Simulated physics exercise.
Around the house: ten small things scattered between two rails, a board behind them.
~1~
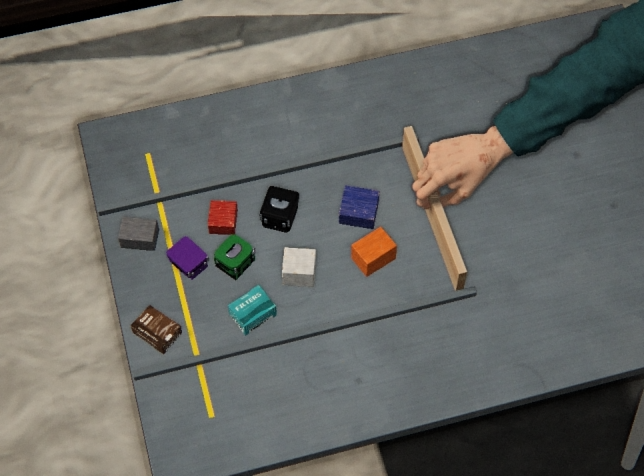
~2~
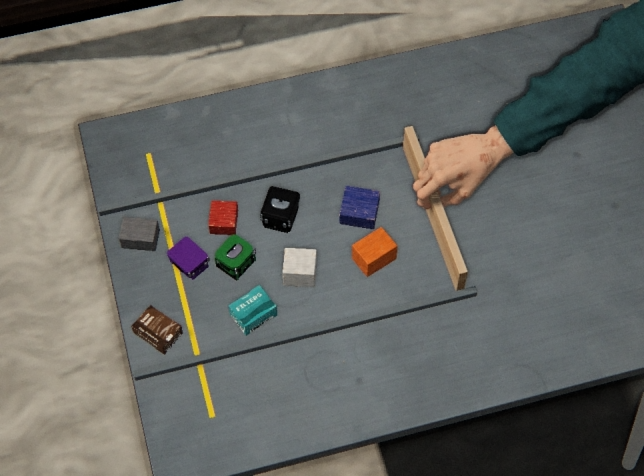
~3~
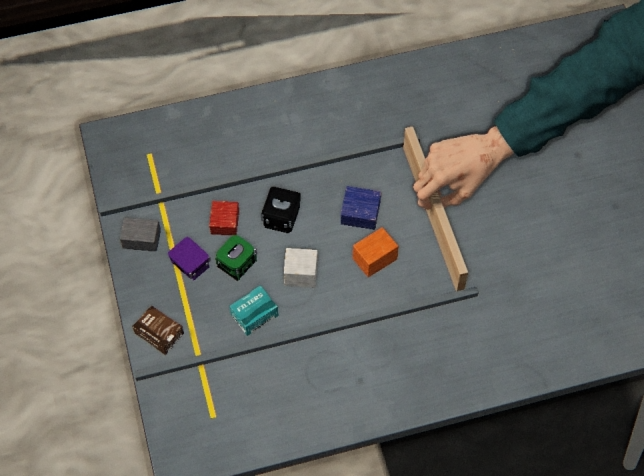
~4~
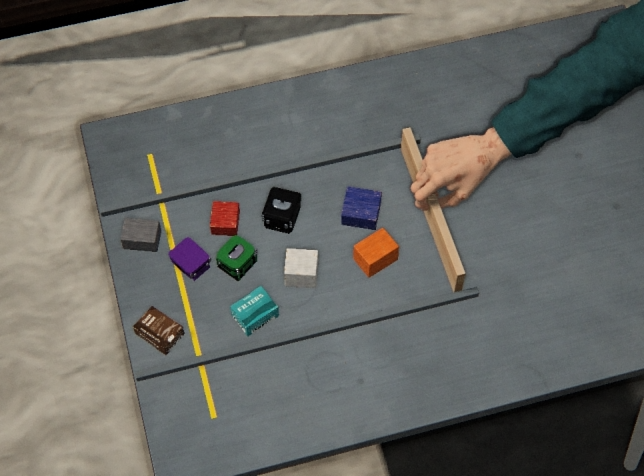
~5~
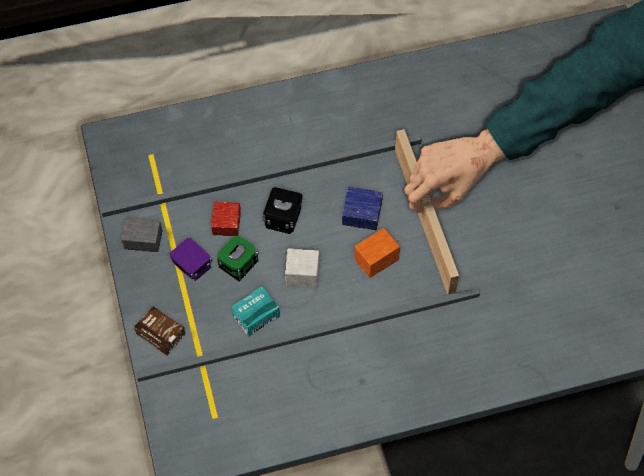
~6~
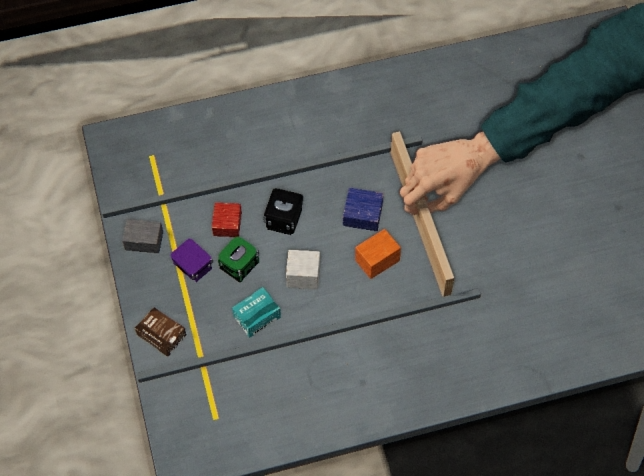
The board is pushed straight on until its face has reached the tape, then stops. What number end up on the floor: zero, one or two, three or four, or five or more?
Outcome: The number that fall off is one or two.
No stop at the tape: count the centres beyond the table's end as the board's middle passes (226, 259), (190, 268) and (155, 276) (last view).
It would be 0, 2 and 6.
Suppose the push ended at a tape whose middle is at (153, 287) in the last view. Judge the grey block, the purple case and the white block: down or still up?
The grey block comes down, the purple case is lost, the white block comes down.
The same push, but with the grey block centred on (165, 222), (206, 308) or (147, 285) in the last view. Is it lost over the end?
In that order, it comes down; comes down; comes down.
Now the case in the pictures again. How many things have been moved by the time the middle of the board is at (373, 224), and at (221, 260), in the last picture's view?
At the one place 2, at the other 10.
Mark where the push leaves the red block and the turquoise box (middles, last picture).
Near (122, 236) and (182, 341).
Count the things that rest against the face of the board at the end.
In contact: 4.
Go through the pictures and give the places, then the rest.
Brown box (157, 329); grey block (139, 234); purple case (188, 259); board (433, 207); tape (178, 278), in the first picture.
Grey block (139, 234); blue block (360, 207), in the second picture.
Purple case (189, 259); board (434, 207), in the third picture.
Brown box (159, 330); black case (282, 211), in the fourth picture.
Grey block (142, 235); white block (303, 269), in the fifth picture.
Brown box (161, 332); grey block (143, 236); purple case (192, 261); board (421, 213); tape (182, 280), in the sixth picture.
Early on, none off yet; brown box at rest near (161, 332); grey block at rest near (143, 236); purple case at rest near (192, 261).
A while later, none off yet; brown box moving near (153, 337); grey block travelled a little near (126, 243); purple case travelled well along near (133, 271).
Finally, the number that fall off is one or two; lost, purple case and grey block.
